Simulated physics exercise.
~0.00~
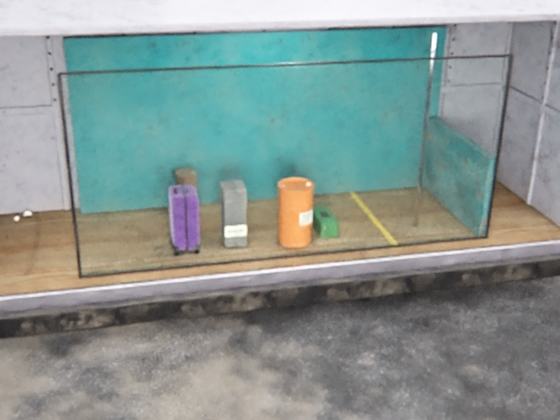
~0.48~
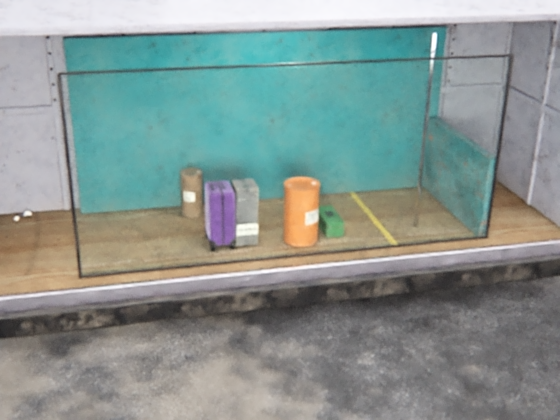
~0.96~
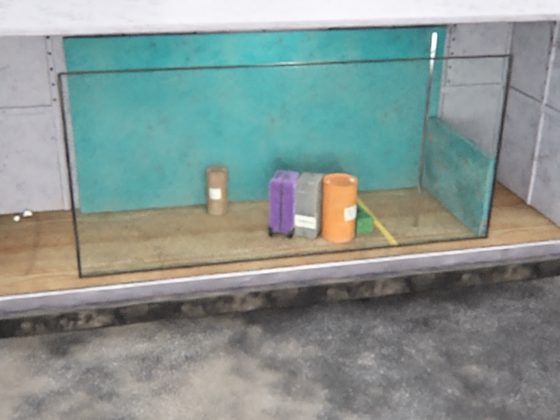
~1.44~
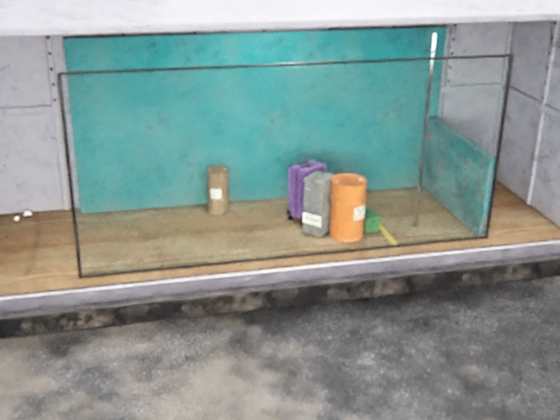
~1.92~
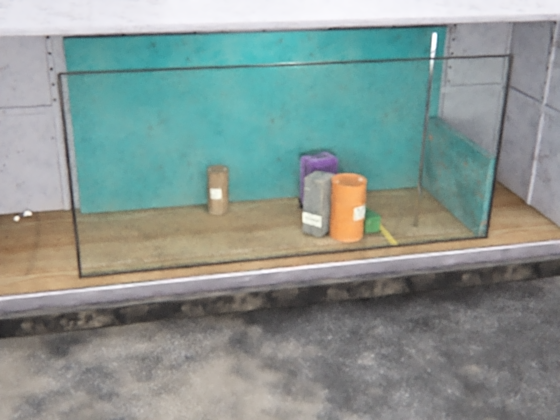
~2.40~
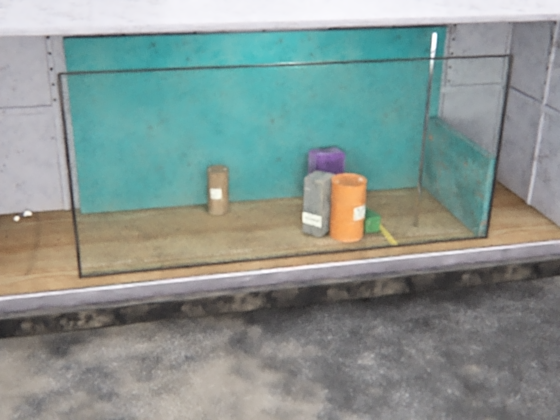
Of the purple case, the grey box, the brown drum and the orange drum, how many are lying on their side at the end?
None of them are lying on their side. The purple case, the grey box and both drums are all still standing upright after sliding to the right.
A bright teal wall backs a wooden-floored cargo bay, seen from outside and slightly above through a clear, dark-edged side. A purple wheeled case stands at the left in front of a brown drum, with a grey box, an orange drum and a low green toolbox to the right, before a yellow line. Everything slides right, the brown drum travelling less and stopping alone left of the middle. The purple case closes up to the grey box, then slips towards the back wall behind it and the orange drum. The others settle, with the toolbox stopping just short of the line.
